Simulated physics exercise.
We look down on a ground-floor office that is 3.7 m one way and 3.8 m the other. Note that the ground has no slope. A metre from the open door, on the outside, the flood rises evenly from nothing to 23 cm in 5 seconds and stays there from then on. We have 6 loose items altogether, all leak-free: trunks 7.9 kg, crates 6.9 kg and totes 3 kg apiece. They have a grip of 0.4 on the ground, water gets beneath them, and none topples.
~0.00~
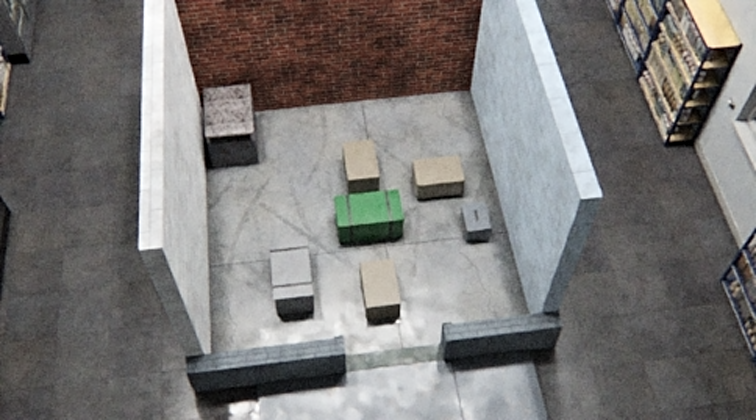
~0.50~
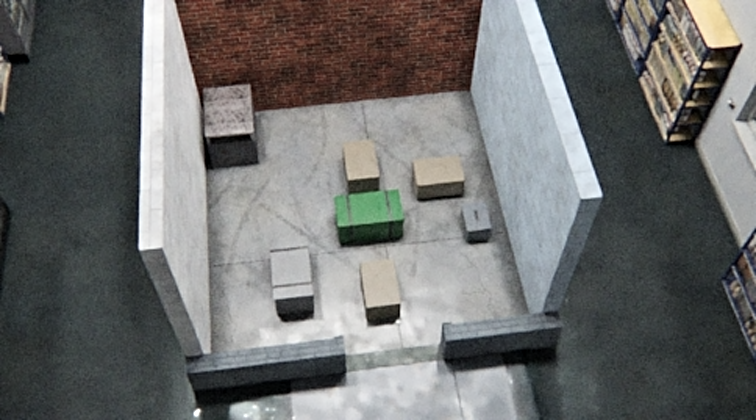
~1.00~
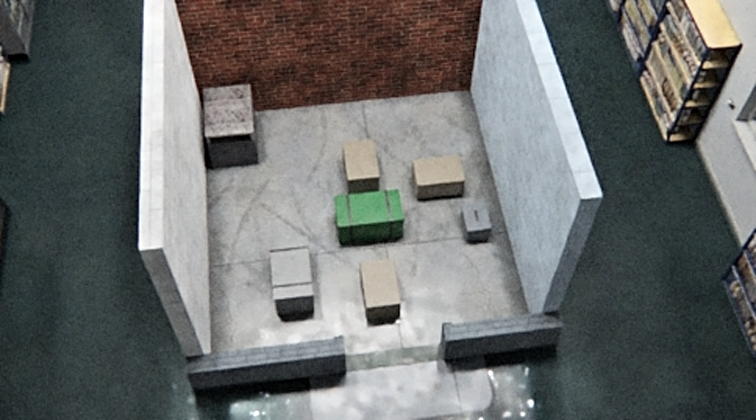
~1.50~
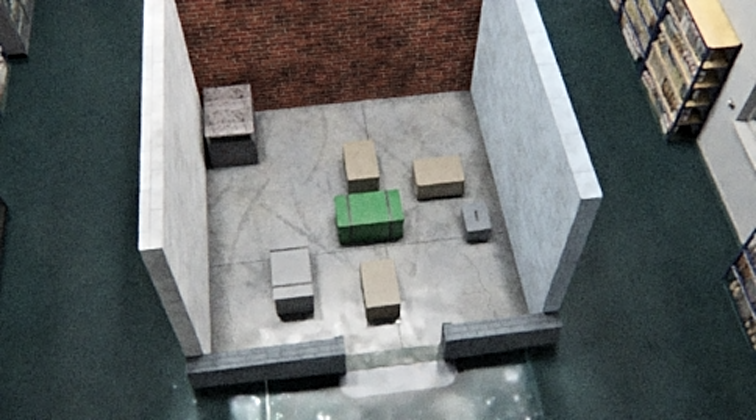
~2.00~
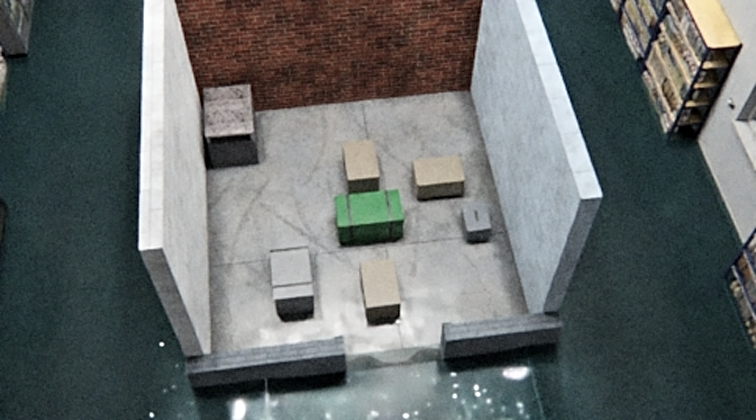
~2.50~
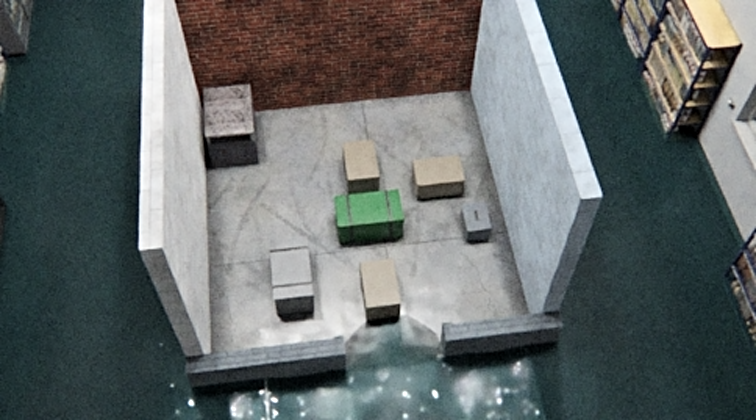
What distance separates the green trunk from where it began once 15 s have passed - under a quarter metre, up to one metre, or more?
The gap is more than one metre.
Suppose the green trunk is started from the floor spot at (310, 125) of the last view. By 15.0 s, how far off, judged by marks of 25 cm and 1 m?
Looks like it is pushed slightly.
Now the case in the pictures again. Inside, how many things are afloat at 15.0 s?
Just then, the number is 6.
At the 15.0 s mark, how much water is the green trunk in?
Around 16 cm.
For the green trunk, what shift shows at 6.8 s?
120 cm or so by then.
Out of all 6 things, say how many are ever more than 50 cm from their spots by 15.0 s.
The number is 6.
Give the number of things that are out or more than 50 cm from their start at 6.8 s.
I count 6 of them.
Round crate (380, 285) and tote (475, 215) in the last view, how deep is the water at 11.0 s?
I'd put it at 13 cm and 14 cm respectively.
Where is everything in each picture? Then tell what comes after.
The green trunk at (369, 208) rests on the ground; 0.0 m2 under water; 0 of 6 have shifted, in the first picture.
The green trunk at (369, 208), on the bottom; 0.0 m2 under water; 0 of 6 have shifted, in the second picture.
The green trunk at (369, 208) rests on the ground; water covers 0.0 m2; 0 of 6 have shifted, in the third picture.
The green trunk at (369, 208), on the bottom; water covers 0.0 m2; 0 of 6 have shifted, in the fourth picture.
The green trunk at (369, 208), on the bottom; 0.0 m2 under water; 0 of 6 have shifted, in the fifth picture.
The green trunk at (369, 208), on the bottom; 0.3 m2 under water; 0 of 6 have shifted, in the sixth picture.
After 3.5 s the green trunk is near (369, 208), 0.0 m from its start, aground; 0 afloat.
After 6.8 s the green trunk is near (346, 134), 1.2 m from its start, afloat; 5 afloat.
After 11.0 s the green trunk is near (283, 138), 1.5 m from its start, afloat; 6 afloat.
After 15.0 s the green trunk is near (258, 158), 1.5 m from its start, afloat; 6 afloat.
